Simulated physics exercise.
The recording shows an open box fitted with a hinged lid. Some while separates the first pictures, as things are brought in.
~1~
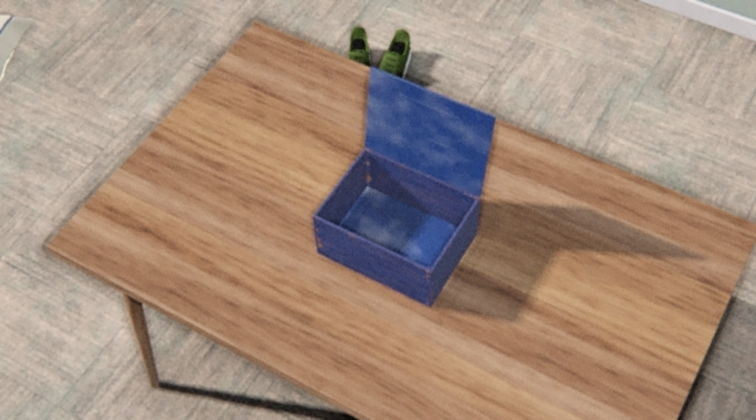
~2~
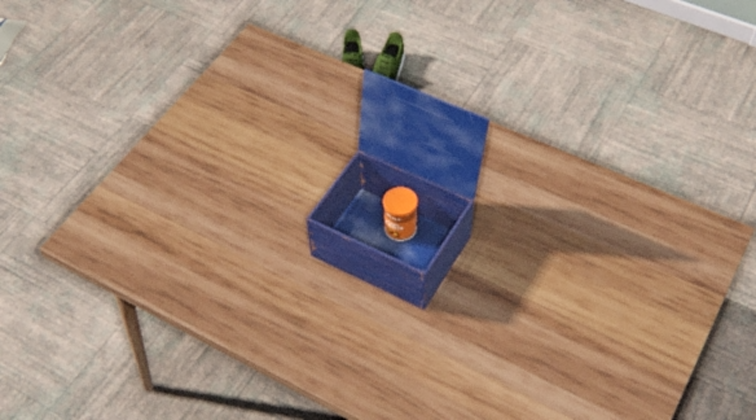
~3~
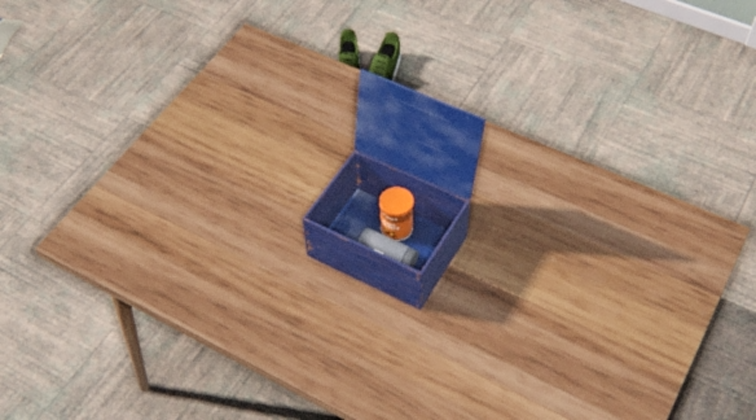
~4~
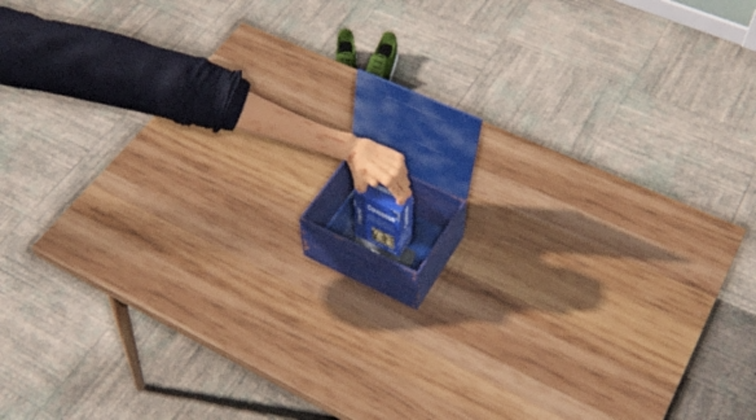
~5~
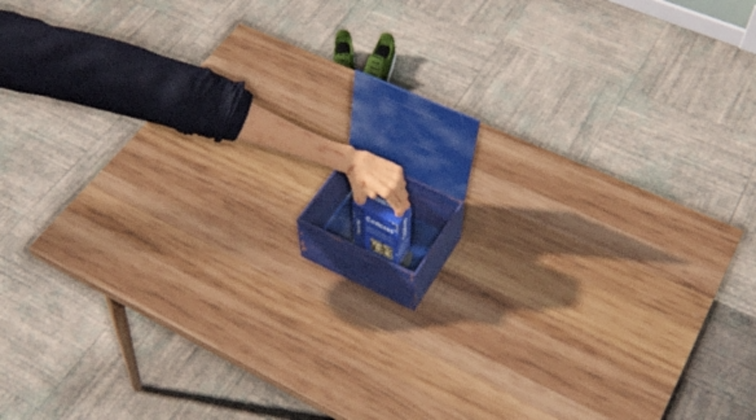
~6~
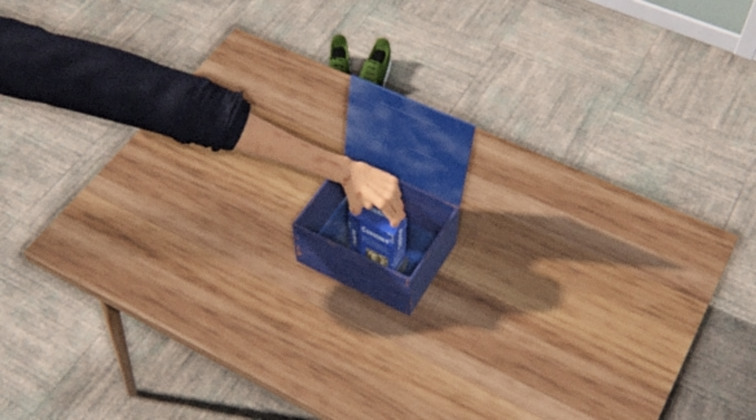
A hand lowers a blue packet into an open blue box on a wooden table.
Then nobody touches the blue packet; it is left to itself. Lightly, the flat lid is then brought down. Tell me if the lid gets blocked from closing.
It gets blocked and stays up.
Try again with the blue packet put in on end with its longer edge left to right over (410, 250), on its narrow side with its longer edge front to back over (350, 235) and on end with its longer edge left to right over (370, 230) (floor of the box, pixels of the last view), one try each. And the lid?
So: First go, the lid can't get down; second go, it gets all the way down; third go, it can't get down.
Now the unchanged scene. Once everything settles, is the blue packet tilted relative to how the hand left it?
Well, it ends up skewed.
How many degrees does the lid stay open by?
The lid sits around 18° above the rim.
Then, 1.40 s past the last view, lid 74° above the rim; blue packet rocked 33° from its first pose near (375, 246); grey shaker displaced a little.
Then, 1.80 s past the last view, lid 36° above the rim; blue packet rocked 33° from its first pose near (375, 246); grey shaker displaced a little.
Finally, lid 18° above the rim; left askew, blue packet; the other 2 still in place. Final places as the last picture's camera would see them, blue packet near (375, 246).
